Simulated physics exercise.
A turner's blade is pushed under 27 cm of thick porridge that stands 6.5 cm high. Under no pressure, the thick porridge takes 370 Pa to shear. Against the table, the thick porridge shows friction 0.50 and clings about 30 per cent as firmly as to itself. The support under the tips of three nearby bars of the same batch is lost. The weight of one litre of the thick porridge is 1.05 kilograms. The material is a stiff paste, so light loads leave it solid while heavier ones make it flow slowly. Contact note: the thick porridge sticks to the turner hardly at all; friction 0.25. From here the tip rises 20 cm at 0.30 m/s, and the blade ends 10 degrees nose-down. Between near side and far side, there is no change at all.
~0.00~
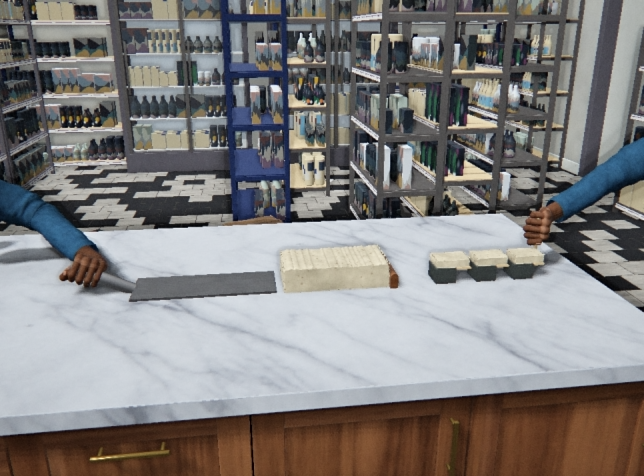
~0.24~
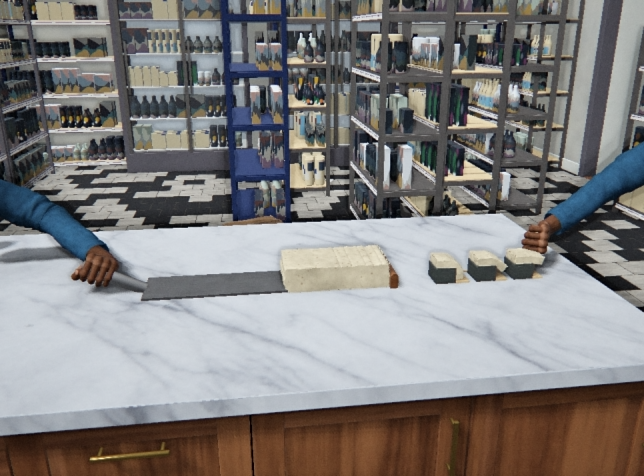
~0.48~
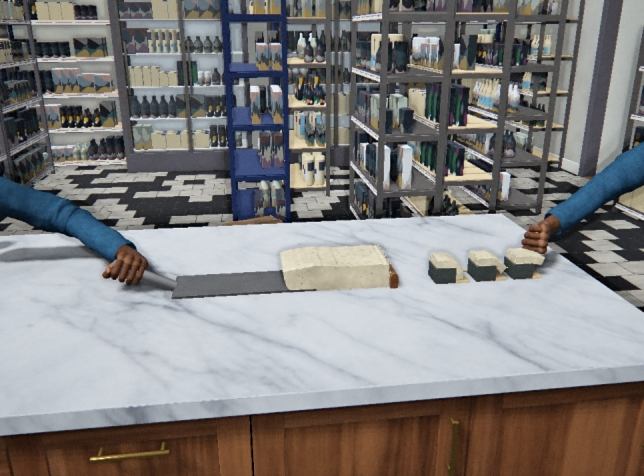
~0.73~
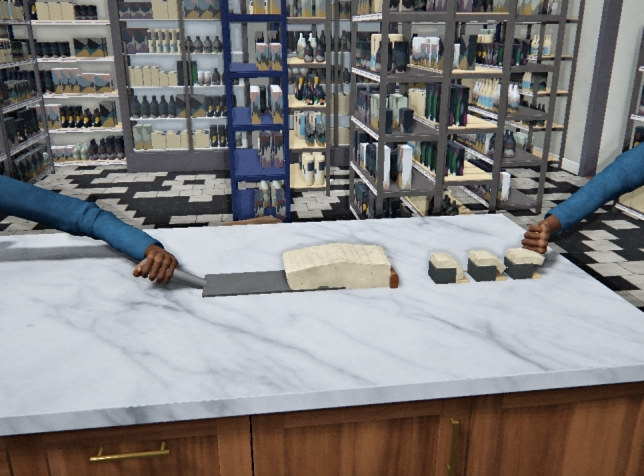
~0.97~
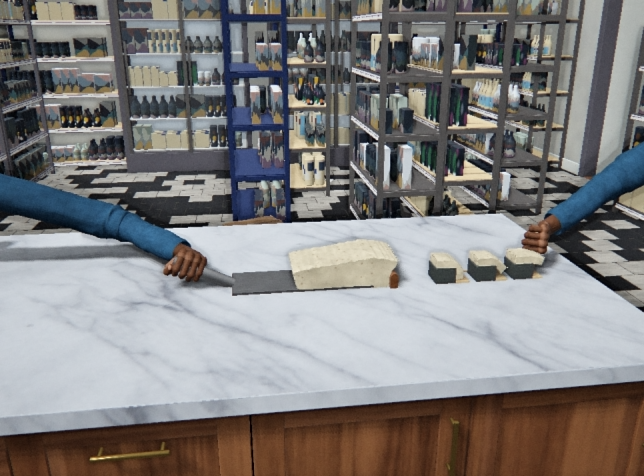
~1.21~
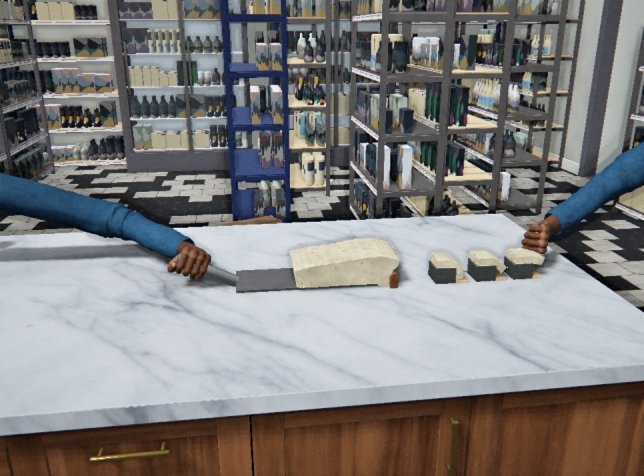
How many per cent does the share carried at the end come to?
It comes to roughly 79 per cent.
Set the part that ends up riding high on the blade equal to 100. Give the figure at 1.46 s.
Around 30 per cent.
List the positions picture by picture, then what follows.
Handle end of the blade at (130, 301), not yet moved; crest of the thick porridge at (368, 265); drop of the bar ends 0, 0, 0 (left to right), in the first picture.
Handle end of the blade at (142, 301), moved 2.8 cm; crest of the thick porridge at (287, 269); drop of the bar ends 4.0 cm, 2.2 cm, 7 mm (left to right), in the second picture.
Handle end of the blade at (173, 299), moved 10 cm; crest of the thick porridge at (317, 266); drop of the bar ends 4.0 cm, 2.4 cm, 8 mm (left to right), in the third picture.
Handle end of the blade at (203, 297), moved 17 cm; crest of the thick porridge at (339, 262); drop of the bar ends 4.0 cm, 2.4 cm, 8 mm (left to right), in the fourth picture.
Handle end of the blade at (233, 295), moved 24 cm; crest of the thick porridge at (375, 258); drop of the bar ends 4.0 cm, 2.4 cm, 8 mm (left to right), in the fifth picture.
Handle end of the blade at (237, 293), moved 26 cm; crest of the thick porridge at (373, 256); drop of the bar ends 4.0 cm, 2.4 cm, 8 mm (left to right), in the sixth picture.
After 1.46 s, the tip is 7.8 cm up.
After 1.75 s, the tip is 17 cm up.
After 2.04 s, the tip is 20 cm up and 79 % is riding high on the blade.
After 2.34 s, the tip is 20 cm up and 79 % is riding high on the blade.
After 2.44 s, the tip is 20 cm up and 79 % is riding high on the blade.
